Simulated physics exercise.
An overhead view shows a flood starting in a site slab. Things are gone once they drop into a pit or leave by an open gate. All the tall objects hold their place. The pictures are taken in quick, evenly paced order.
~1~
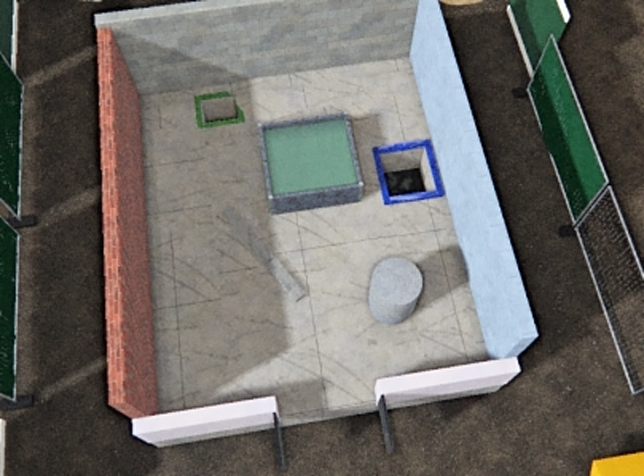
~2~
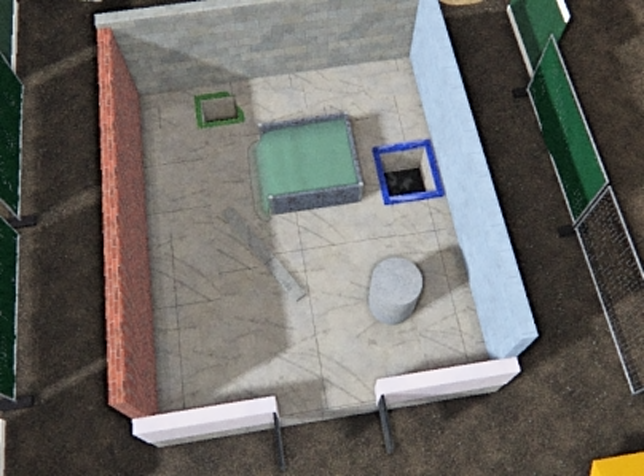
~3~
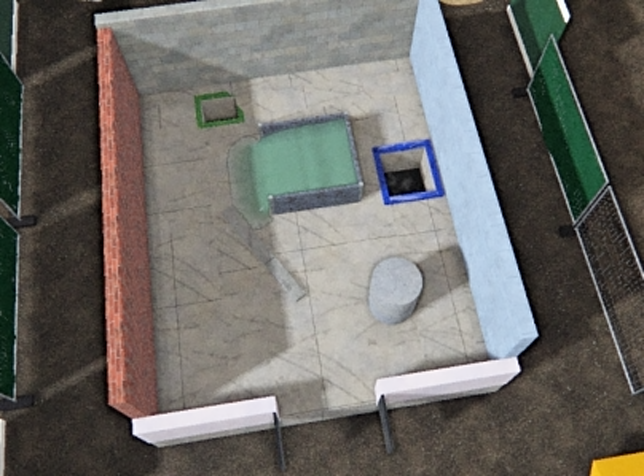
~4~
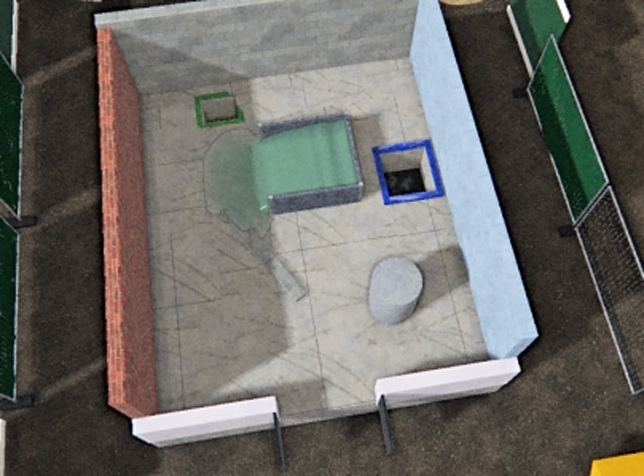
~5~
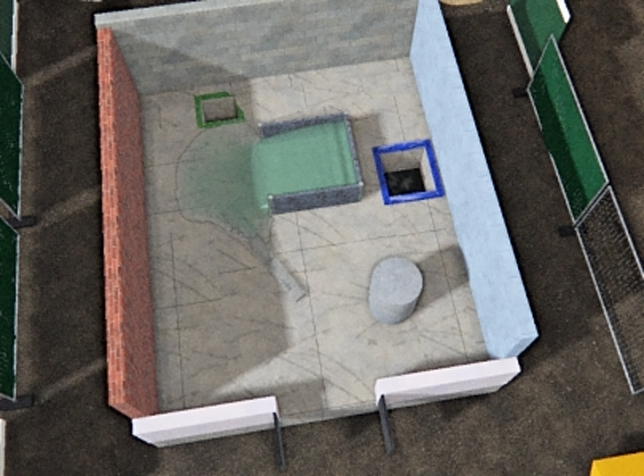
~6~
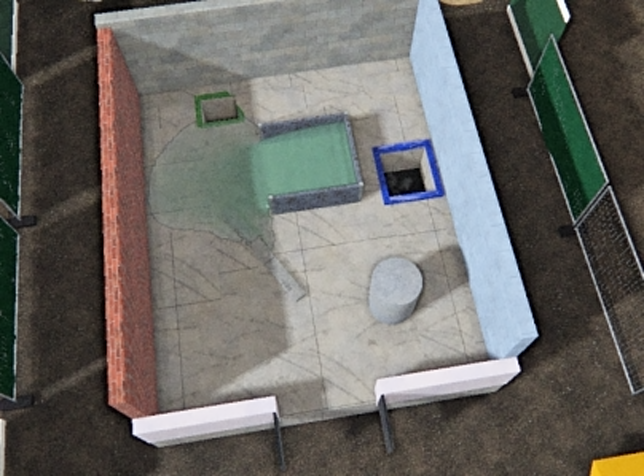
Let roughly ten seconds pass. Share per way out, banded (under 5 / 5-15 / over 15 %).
The gate gets a medium chunk - five to fifteen per cent; the green pit gets a sizeable chunk - beyond fifteen per cent; the blue pit gets a mere sliver - short of five per cent.
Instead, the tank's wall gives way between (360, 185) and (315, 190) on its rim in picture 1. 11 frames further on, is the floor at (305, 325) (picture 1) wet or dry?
Outcome: Swamped.
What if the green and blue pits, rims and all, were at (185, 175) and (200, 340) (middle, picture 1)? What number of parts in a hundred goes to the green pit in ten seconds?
Out of a hundred parts, 50 go to green.
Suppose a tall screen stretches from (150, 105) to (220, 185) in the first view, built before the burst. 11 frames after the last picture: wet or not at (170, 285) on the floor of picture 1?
Submerged.
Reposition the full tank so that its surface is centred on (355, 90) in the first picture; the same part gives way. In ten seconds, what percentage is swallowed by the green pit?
Within ten seconds the green pit takes 45 percent of the total.
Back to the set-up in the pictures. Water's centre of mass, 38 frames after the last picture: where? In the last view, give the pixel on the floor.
The water's middle lies around (237, 237).
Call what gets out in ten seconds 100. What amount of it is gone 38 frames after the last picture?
Share gone: About 65 %.
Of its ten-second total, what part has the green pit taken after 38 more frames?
My guess is about 75 %.
A moment on, water covers 25 % of the floor; the gate 0 %, the green pit 1 %, the blue pit 0 %.
Next, water covers 30 % of the floor; the gate 0 %, the green pit 2 %, the blue pit 0 %.
Then, water covers 45 % of the floor; the gate 0 %, the green pit 7 %, the blue pit 0 %.
Later, water covers 65 % of the floor; the gate 2 %, the green pit 20 %, the blue pit 0 %.
In the end, water covers 85 % of the floor; the gate 7 %, the green pit 27 %, the blue pit 0 %.
